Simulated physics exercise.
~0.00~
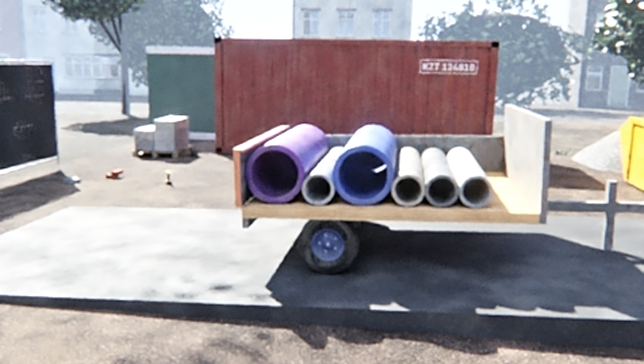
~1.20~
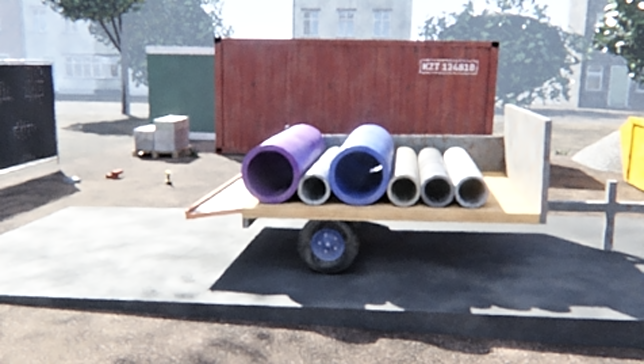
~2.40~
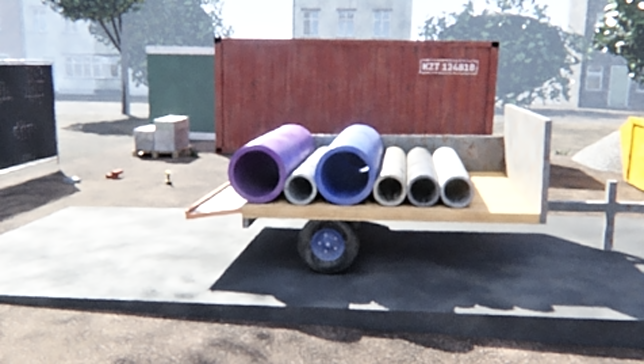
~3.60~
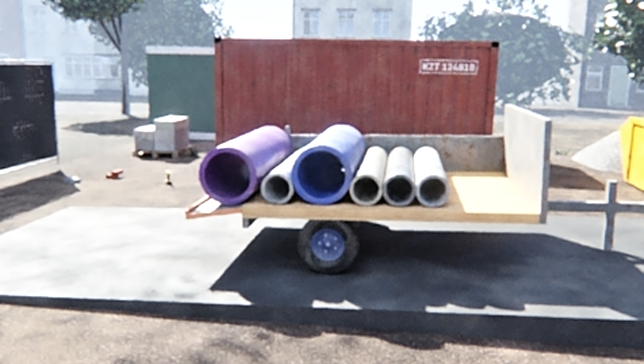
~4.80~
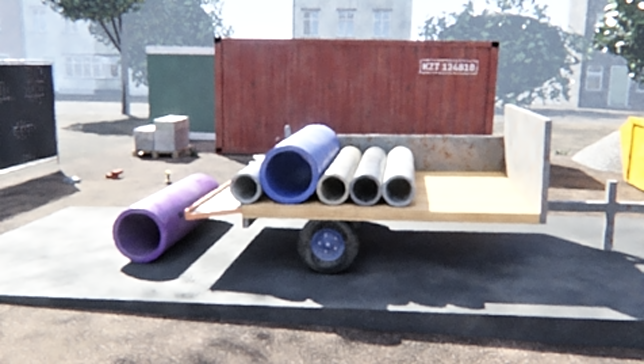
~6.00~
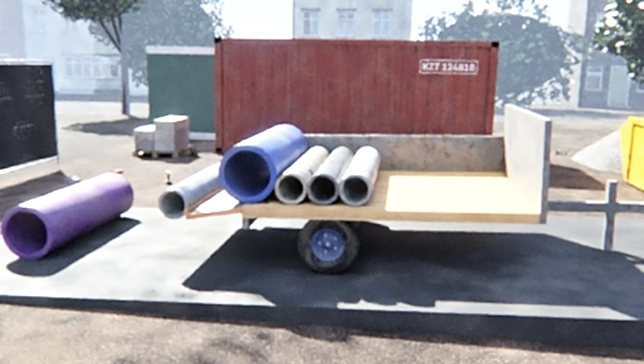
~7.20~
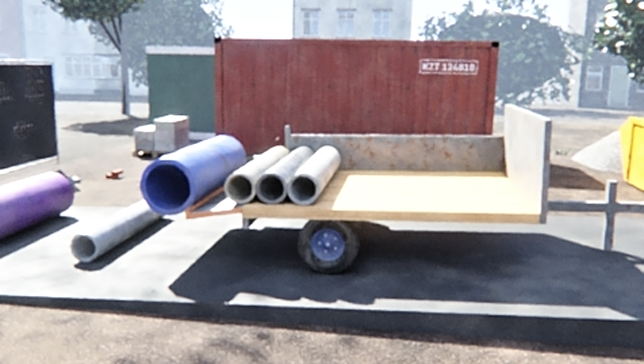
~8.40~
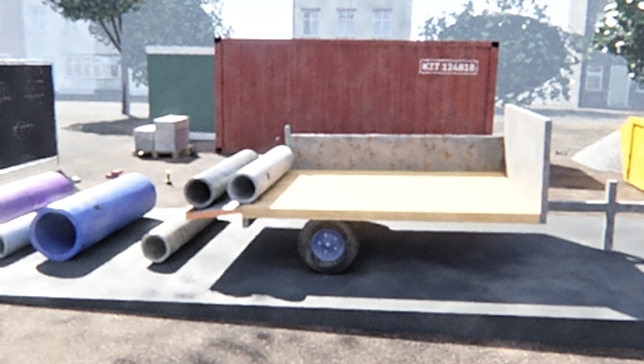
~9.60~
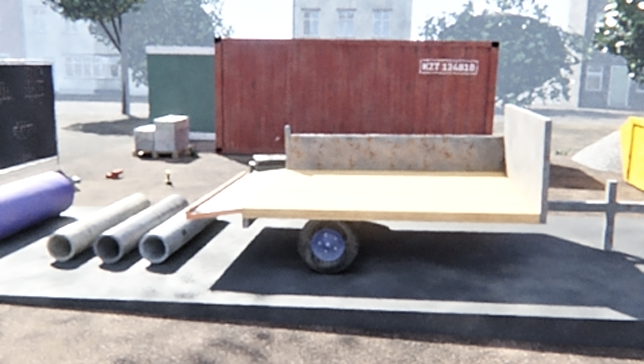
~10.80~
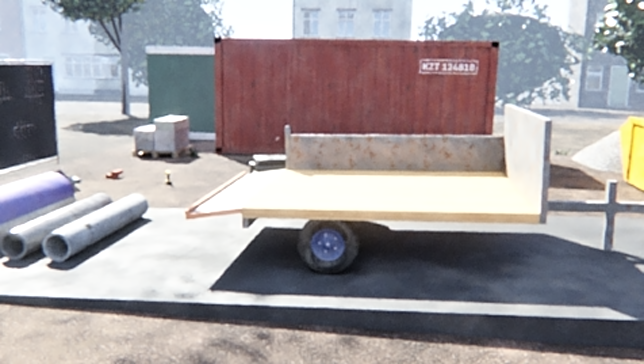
Purple pipe rolling left off a flatbed trailer as its tailgate drops, blue and grey pipes following until all lie on the ground.
